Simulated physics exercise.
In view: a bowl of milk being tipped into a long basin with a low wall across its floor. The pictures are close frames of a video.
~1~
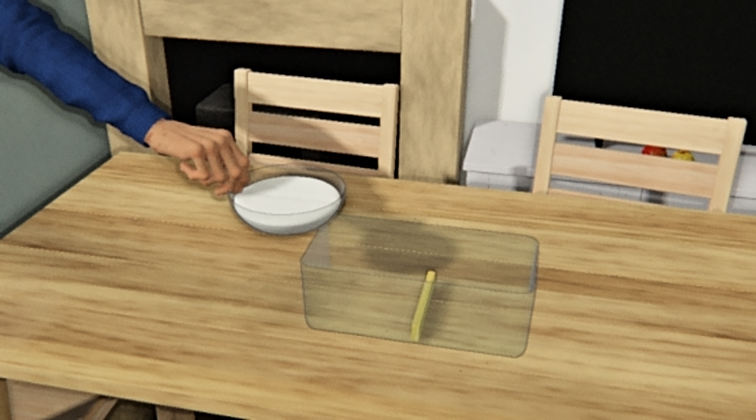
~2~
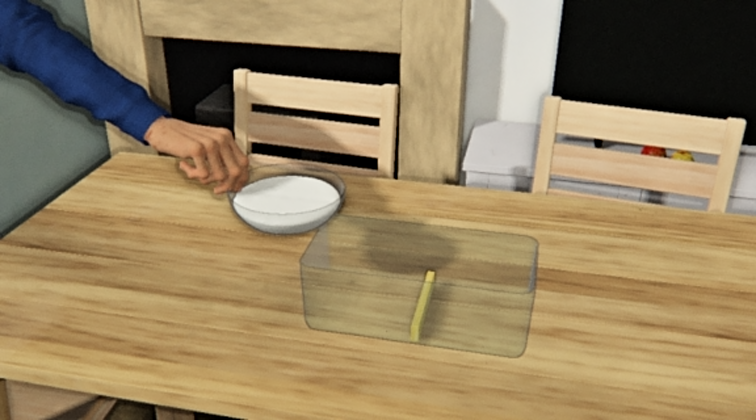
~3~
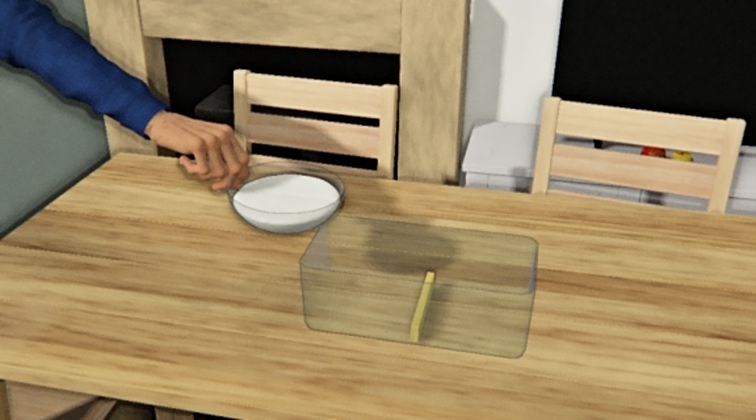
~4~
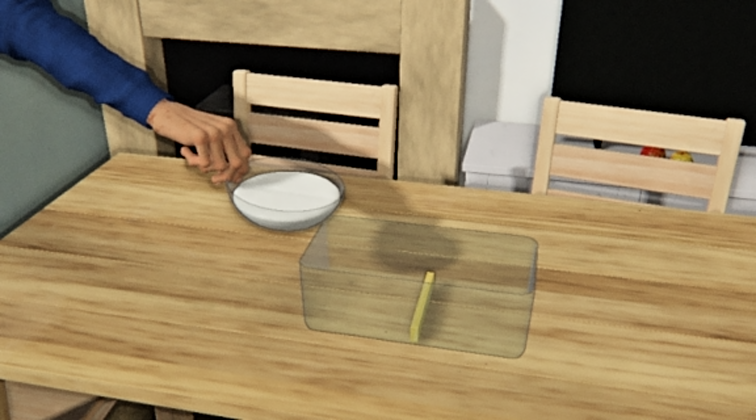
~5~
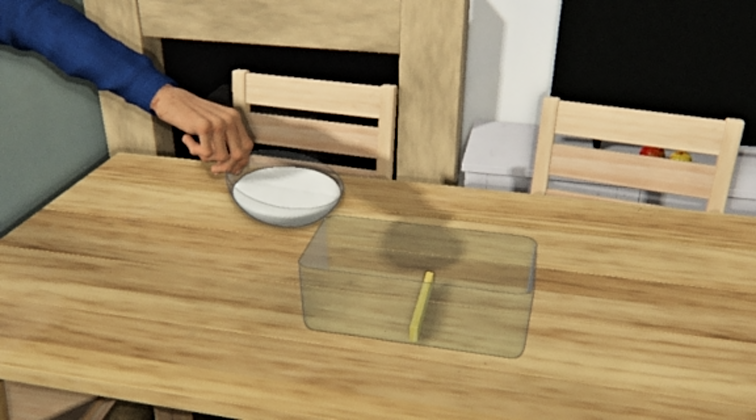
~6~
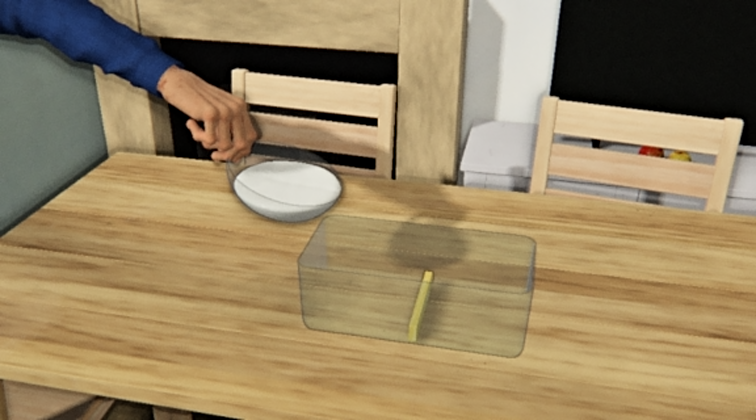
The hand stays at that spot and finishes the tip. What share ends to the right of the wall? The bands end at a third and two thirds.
The share right of the wall is not even a third.
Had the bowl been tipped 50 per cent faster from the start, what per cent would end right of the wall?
Some 30 per cent.
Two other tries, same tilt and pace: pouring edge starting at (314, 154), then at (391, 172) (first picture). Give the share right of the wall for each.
Near 20 % and 80 %.
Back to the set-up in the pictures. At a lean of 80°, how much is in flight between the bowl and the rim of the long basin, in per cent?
Near 50 %.
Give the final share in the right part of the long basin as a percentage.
Near 20 %.
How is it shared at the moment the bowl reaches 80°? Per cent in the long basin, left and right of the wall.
Some 35 per cent left and 0 right.
A moment on, the bowl is tipped on its side and 17 per cent is still to pour, 33 is left of the wall and 0 right of it.
Next, the bowl is tipped right over and 0 per cent is still to pour, 84 is left of the wall and 14 right of it.
Then the bowl is tipped right over and 0 per cent is still to pour, 81 is left of the wall and 17 right of it.
Later the bowl is tipped right over and 0 per cent is still to pour, 77 is left of the wall and 21 right of it.
In the end 77 per cent lies left of the wall, 21 right of it and 1 outside.
